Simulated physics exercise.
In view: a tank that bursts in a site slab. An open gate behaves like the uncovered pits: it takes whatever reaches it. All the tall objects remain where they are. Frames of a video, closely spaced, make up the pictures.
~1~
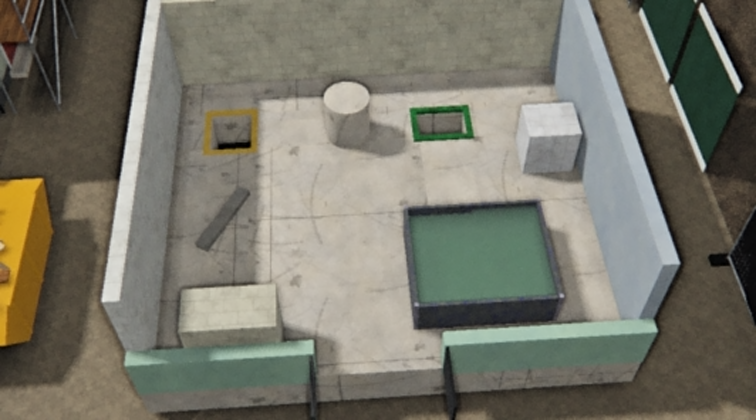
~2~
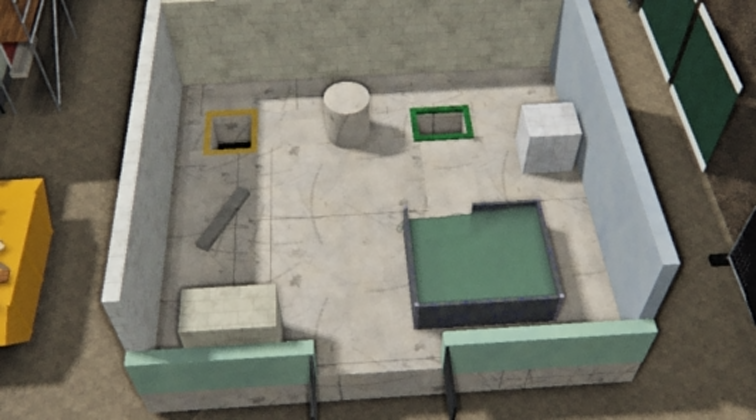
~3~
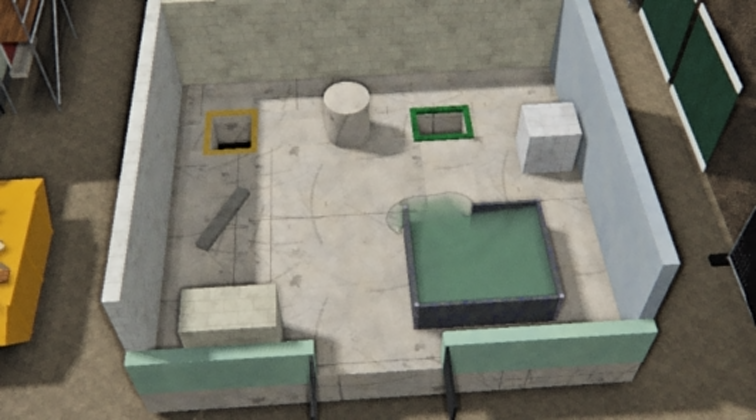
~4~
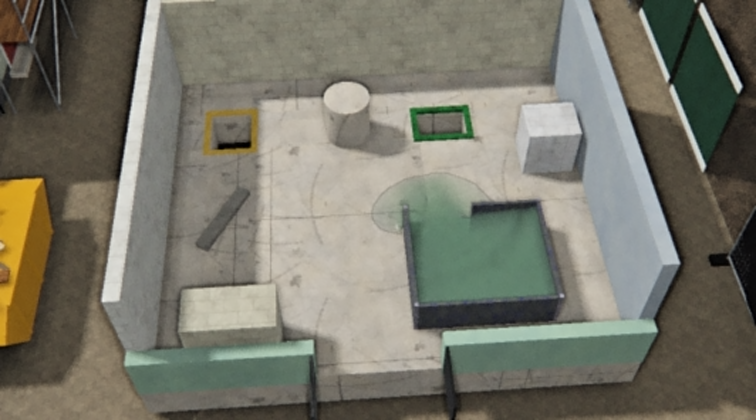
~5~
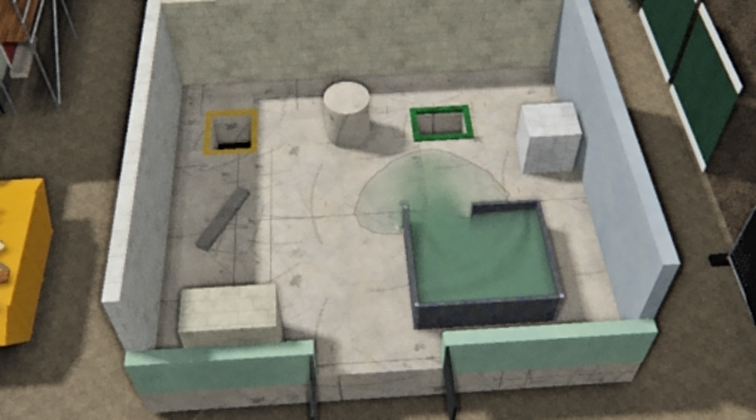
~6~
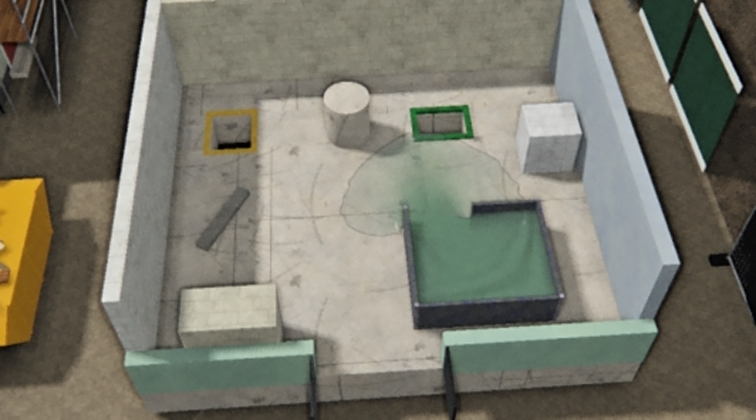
Green water pouring through a gap in the far side of an open tank and spreading across a walled concrete slab.
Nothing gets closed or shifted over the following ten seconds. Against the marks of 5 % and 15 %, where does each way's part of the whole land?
The gate will get a thin slice beneath five per cent; the yellow pit will get a big slice beyond fifteen per cent; the green pit will get a big slice beyond fifteen per cent.
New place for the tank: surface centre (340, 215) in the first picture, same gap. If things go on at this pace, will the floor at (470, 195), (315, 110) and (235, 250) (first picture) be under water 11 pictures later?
Checking the three spots, I get high and dry, swamped, high and dry.
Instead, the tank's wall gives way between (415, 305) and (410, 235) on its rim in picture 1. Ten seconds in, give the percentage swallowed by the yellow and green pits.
The yellow pit gets 12 per cent and the green pit 0 per cent.
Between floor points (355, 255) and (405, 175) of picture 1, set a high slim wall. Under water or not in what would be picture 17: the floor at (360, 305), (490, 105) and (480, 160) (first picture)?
Going one after another, I'd say reached by the flood, then reached by the flood, then reached by the flood.
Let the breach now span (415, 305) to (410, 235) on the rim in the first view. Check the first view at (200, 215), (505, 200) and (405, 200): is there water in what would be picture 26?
Listed in order, they come out sitting in a pool, without a puddle and without a puddle.
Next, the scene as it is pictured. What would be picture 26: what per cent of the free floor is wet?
45 %, roughly.
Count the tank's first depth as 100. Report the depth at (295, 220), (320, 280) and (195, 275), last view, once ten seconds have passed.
About 2 per cent, then 0 per cent, then 2 per cent.
A moment on, water covers 25 % of the floor; the gate 0 %, the yellow pit 0 %, the green pit 3 %.
Next, water covers 35 % of the floor; the gate 0 %, the yellow pit 0 %, the green pit 7 %.
Then, water covers 45 % of the floor; the gate 0 %, the yellow pit 4 %, the green pit 12 %.
Later, water covers 60 % of the floor; the gate 0 %, the yellow pit 11 %, the green pit 17 %.
In the end, water covers 70 % of the floor; the gate 0 %, the yellow pit 18 %, the green pit 21 %.
